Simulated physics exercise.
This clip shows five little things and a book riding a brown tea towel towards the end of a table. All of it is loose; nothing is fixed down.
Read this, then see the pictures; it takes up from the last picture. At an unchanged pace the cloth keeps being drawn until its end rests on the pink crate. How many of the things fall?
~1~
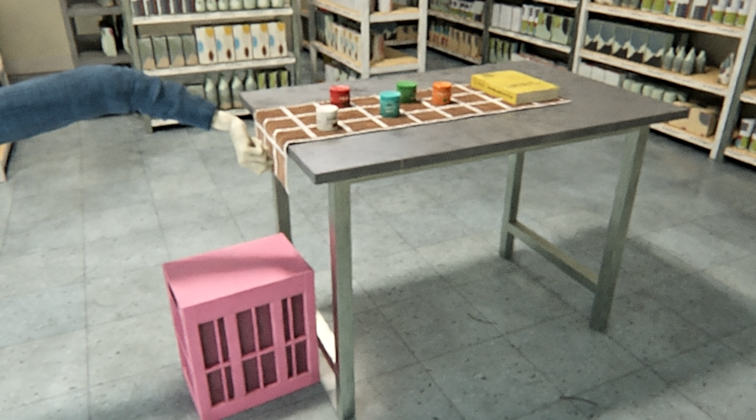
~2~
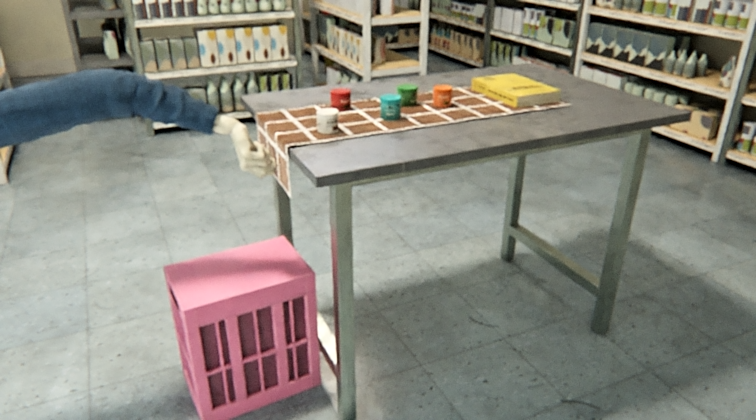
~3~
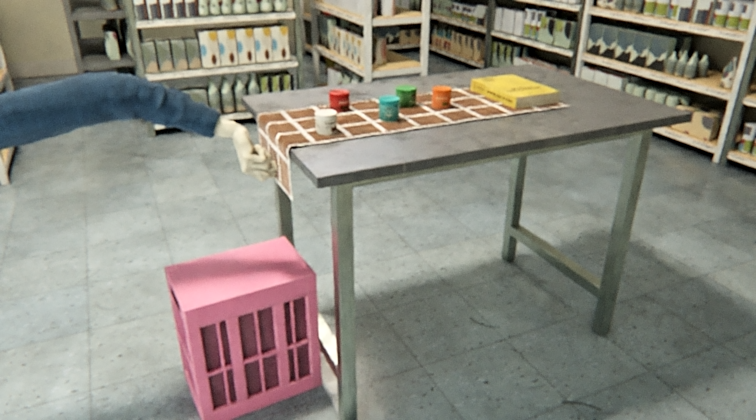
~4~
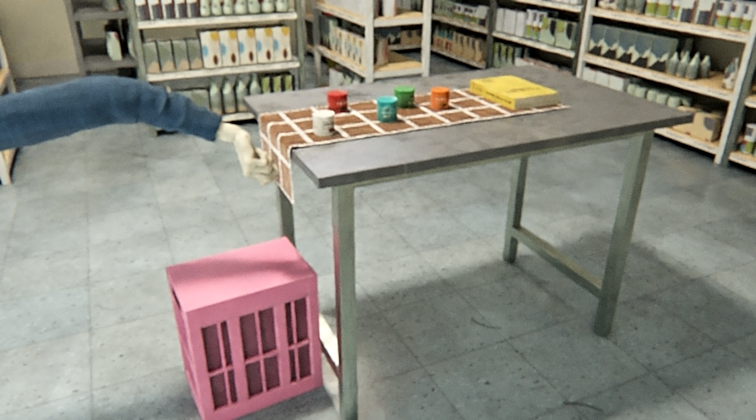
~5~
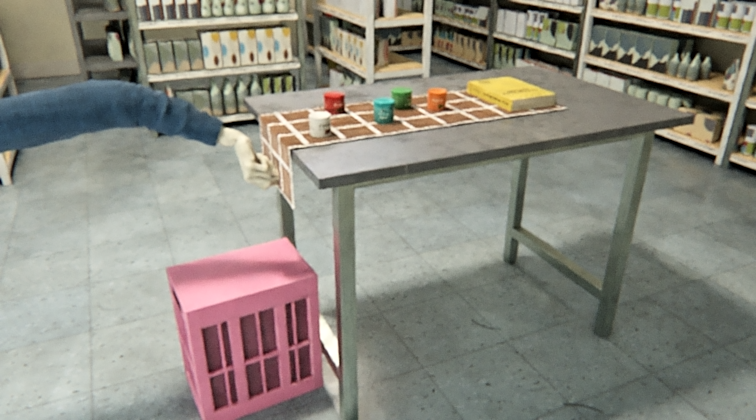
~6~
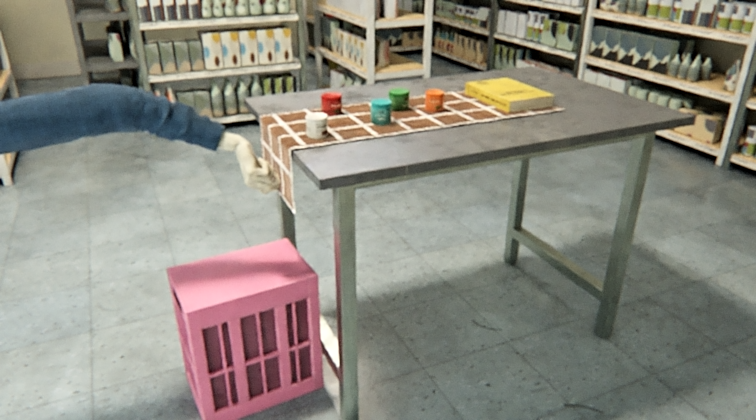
Two.
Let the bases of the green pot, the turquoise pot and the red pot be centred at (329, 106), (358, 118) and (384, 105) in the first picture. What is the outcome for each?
The green pot falls; the turquoise pot falls; the red pot survives.
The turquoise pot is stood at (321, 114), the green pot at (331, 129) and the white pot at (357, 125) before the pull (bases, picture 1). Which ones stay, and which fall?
My call: The turquoise pot takes a tumble; the green pot takes a tumble; the white pot takes a tumble.
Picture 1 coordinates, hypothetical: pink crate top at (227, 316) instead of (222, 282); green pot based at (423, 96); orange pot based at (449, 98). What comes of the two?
Result: Green pot still there, orange pot still there.
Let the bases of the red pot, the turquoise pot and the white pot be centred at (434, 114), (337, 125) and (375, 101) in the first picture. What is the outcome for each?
Outcome: Red pot stays, turquoise pot falls away, white pot stays.
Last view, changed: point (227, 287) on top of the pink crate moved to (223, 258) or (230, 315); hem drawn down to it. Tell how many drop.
1 and 3.
A little later, hem near (280, 215); all still up.
Next, hem near (281, 247); white pot gone.
Later still, hem on the crate; white pot and red pot gone.
When it is over, hem on the crate; white pot and red pot gone. It carries off two.
